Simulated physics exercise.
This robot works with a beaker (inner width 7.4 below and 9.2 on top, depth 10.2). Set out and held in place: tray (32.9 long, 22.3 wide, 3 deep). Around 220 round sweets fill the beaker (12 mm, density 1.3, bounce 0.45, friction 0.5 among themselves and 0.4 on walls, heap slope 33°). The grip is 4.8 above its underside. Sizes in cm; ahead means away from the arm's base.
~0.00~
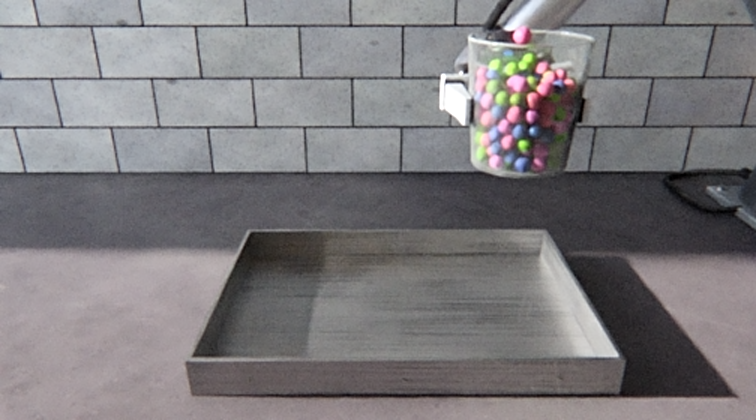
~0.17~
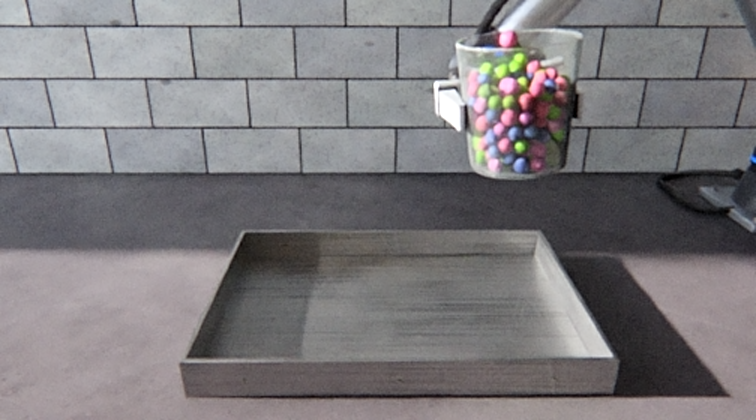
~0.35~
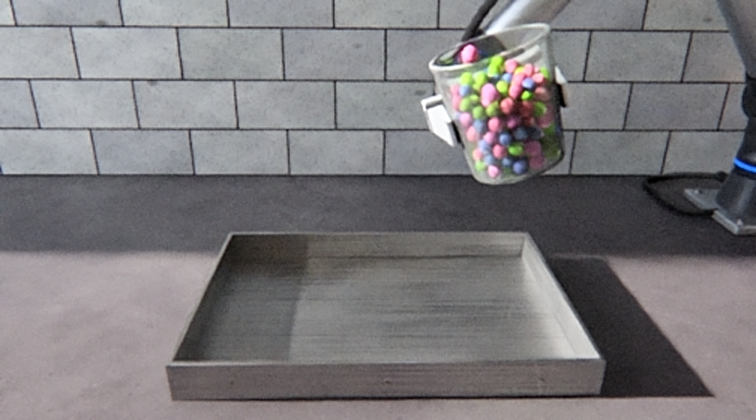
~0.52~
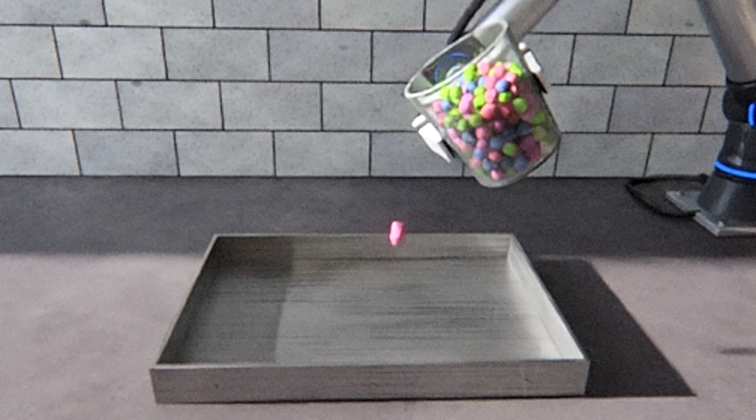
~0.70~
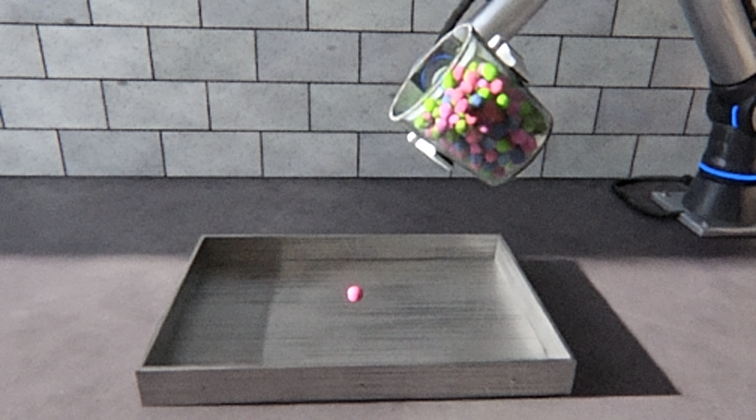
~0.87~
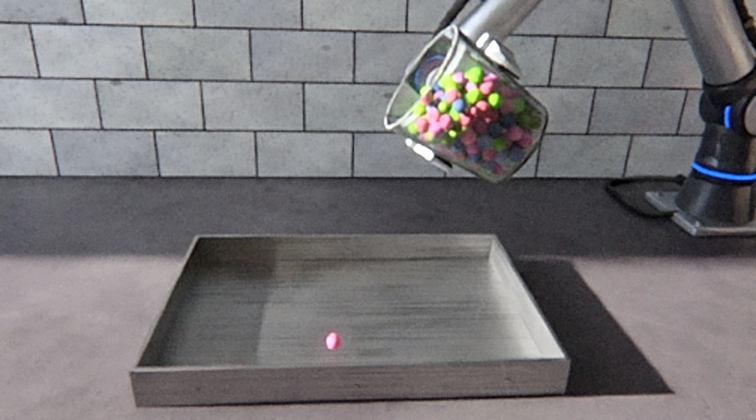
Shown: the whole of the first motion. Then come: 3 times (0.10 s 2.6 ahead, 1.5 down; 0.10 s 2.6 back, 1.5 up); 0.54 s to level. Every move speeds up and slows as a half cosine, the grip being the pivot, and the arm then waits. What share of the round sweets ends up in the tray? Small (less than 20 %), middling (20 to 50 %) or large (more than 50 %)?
In the tray the share is small, less than 20 %.
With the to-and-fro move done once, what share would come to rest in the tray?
Then about 0 per cent.
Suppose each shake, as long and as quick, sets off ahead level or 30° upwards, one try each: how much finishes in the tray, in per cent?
Some 15 and 25 per cent.
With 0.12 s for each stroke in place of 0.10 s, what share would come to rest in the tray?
It would be near 0 per cent.
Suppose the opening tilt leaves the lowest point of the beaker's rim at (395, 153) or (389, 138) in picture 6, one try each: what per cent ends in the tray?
Some 40 and 15 per cent.
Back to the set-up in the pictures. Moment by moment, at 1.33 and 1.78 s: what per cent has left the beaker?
About 0, 5.
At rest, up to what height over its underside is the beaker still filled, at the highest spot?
Some 9.5 cm.
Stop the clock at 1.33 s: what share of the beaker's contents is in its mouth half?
Some 35 per cent.
After 1.33 s, tilted 57° forward, highest piece 22 above the table; 212 in the beaker, 1 in the tray, 2 in flight or on a rim.
After 1.78 s, tilted 22° forward, highest piece 23 above the table; 209 in the beaker, 6 in the tray.
After 2.21 s, level, highest piece 25 above the table; 209 in the beaker, 6 in the tray.
After 3.26 s, level, highest piece 25 above the table; 209 in the beaker, 6 in the tray.
At rest, 209 in the beaker, 6 in the tray. That is 3 % in the tray.
